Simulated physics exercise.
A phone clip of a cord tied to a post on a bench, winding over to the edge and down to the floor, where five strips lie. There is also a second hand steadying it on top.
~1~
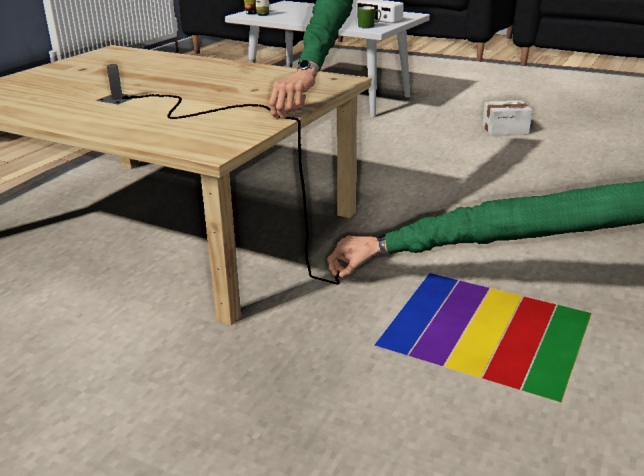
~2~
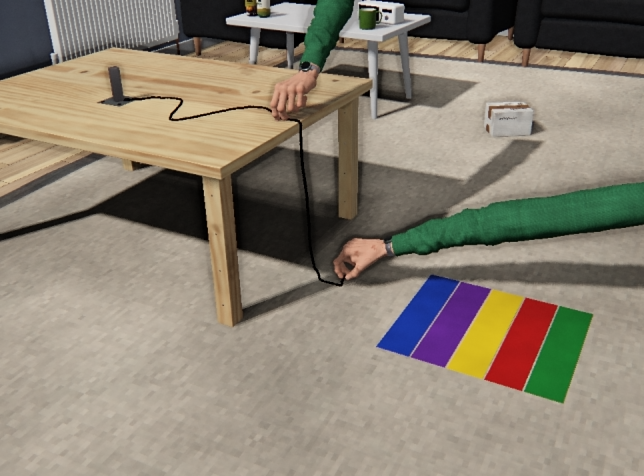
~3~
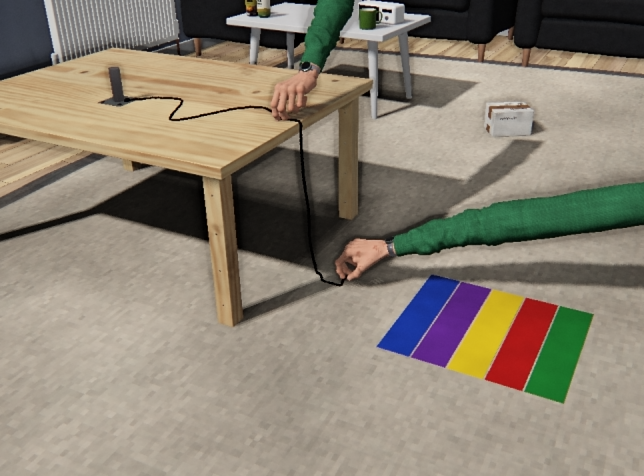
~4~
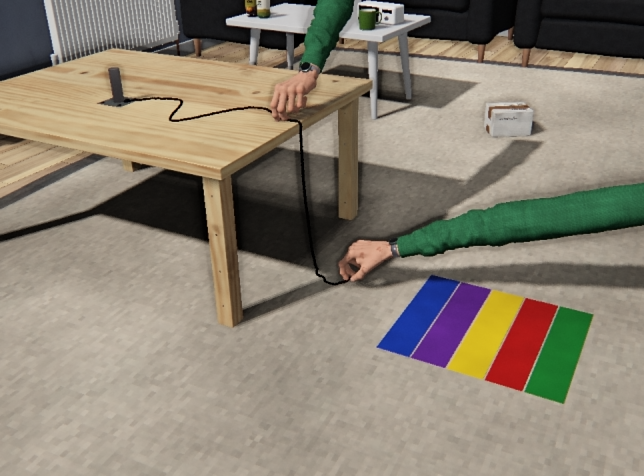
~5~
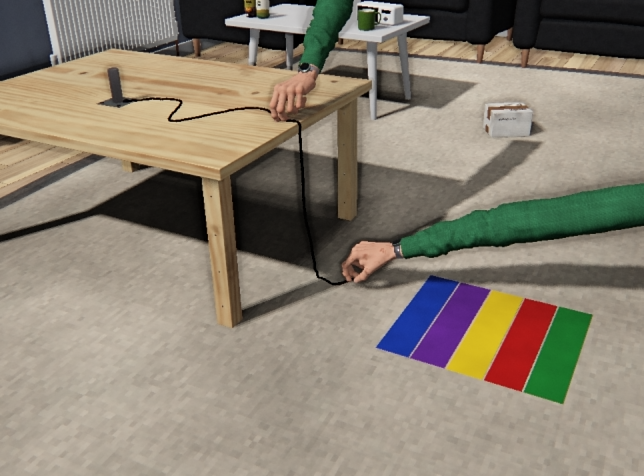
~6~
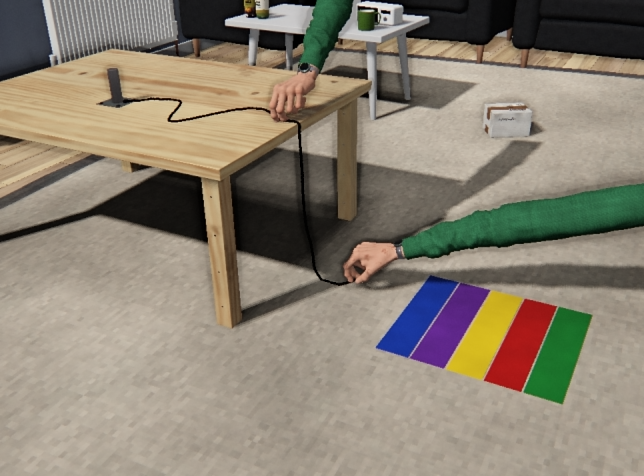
A green-sleeved arm held the end of a black cord near the floor and moved it slightly right, toward the colored strips, while another hand stayed on the cord at the wooden table's edge.
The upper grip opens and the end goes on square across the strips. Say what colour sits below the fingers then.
It is green.
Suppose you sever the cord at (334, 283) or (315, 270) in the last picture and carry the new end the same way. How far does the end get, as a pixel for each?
The places are (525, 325) and (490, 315).
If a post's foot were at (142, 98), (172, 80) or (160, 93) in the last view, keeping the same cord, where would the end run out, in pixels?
Try by try: (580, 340), (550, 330) and (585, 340).
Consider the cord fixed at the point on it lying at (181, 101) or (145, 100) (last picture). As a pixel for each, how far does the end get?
First try near (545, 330), second near (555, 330).
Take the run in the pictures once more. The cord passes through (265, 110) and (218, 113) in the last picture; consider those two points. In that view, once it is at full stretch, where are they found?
They end up around (322, 155) and around (278, 124).
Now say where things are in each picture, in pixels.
The first frame shows end (338, 273); blue (401, 335); purple (435, 345); yellow (471, 356); red (509, 367); green (548, 378).
The second frame shows end (345, 276); cord through (160, 97) (172, 115) (230, 110) (284, 119) (305, 184) (312, 254).
The third frame shows end (346, 276).
The fourth frame shows end (350, 278); cord through (160, 98) (172, 116) (230, 110) (284, 120) (304, 184) (313, 255).
The fifth frame shows end (353, 279).
The sixth frame shows end (355, 280); cord through (159, 99) (170, 116) (229, 111) (283, 120) (303, 185) (313, 255).
Early on, end near (497, 317); over yellow.
Midway, end near (541, 328); over red.
At the end of the slack, end near (566, 335); over green. It halts on the green strip.
